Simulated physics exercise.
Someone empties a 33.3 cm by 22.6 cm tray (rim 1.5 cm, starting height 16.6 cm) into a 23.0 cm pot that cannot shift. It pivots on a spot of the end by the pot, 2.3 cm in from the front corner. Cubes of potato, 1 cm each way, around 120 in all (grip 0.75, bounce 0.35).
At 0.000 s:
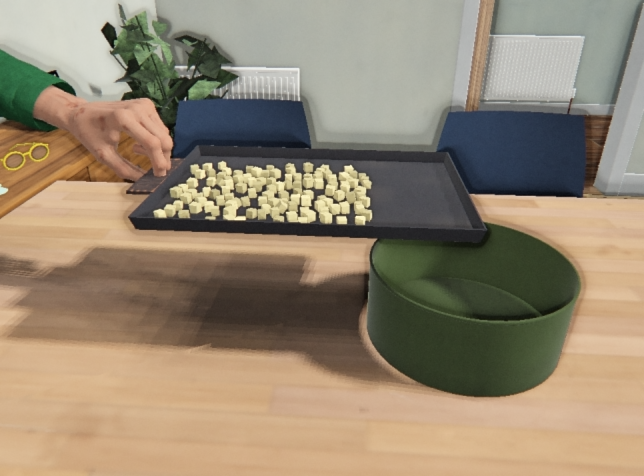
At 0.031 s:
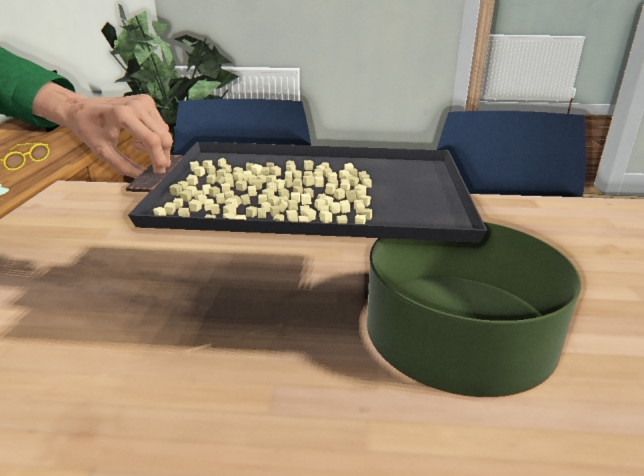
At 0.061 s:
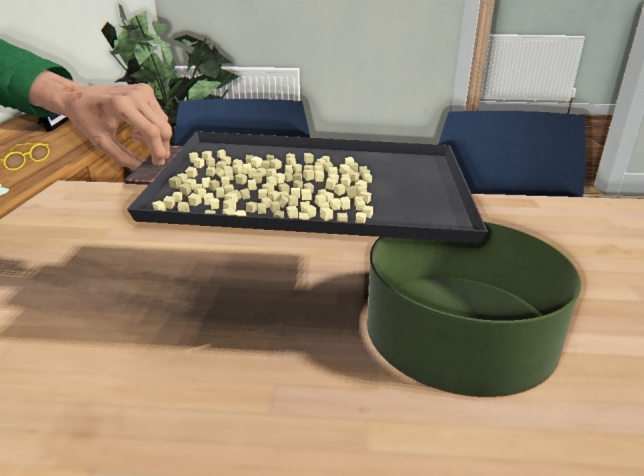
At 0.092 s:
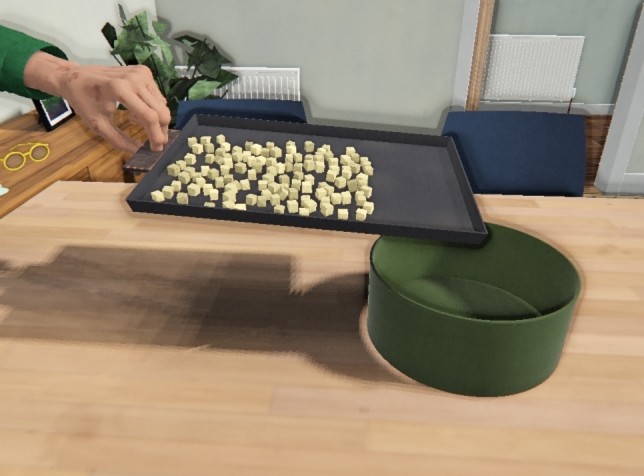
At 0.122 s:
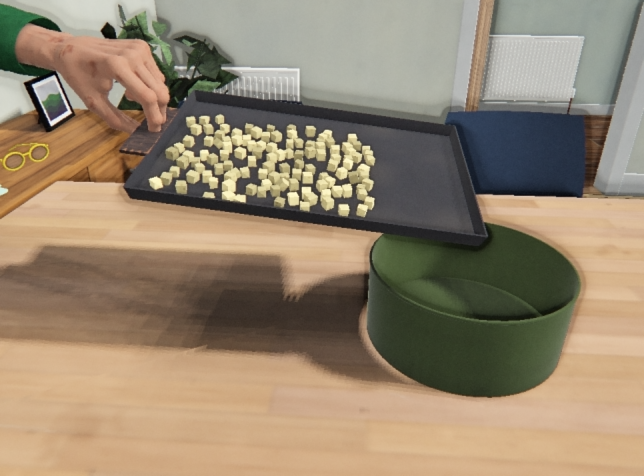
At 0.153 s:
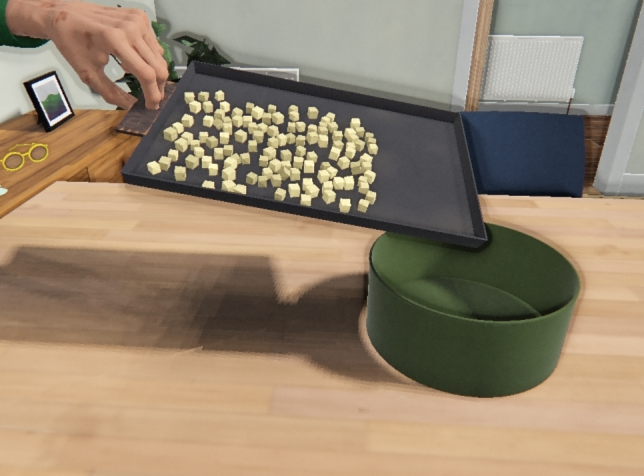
We see a hand in a green sleeve beside a dark tray of small pale cubes above a wooden table; the tray's left end rises, slanting it down toward a green pot at right, while the cubes stay clustered on it.
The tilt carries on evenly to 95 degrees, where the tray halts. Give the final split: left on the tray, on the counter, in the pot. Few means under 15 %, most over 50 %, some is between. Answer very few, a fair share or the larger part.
Left on the tray: Very few; on the counter: The larger part; in the pot: Very few.
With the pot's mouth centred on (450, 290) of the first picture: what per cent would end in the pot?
About 30 per cent.
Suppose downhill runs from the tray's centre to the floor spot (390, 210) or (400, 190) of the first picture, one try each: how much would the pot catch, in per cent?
Some 20 and 60 per cent.
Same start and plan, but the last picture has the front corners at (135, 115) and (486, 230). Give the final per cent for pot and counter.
Pot 55, counter 45.
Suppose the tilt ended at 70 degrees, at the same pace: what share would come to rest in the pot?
In that case some 5 per cent.
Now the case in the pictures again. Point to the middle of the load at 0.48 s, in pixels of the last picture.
At about (377, 155).
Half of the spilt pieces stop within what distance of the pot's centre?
Roughly 30 cm.
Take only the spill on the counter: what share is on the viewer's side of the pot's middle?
About 100 per cent.
After 0.35 s, tilt 59 degrees; the tray holds 100 %, the pot 0 %.
After 0.48 s, tilt 86 degrees; the tray holds 100 %, the pot 0 %.
After 0.73 s, tilt 95 degrees; the tray holds 0 %, the pot 5 %.
In the end, at 1.9 s, tray 0 %, counter 95 %, pot 5 %.
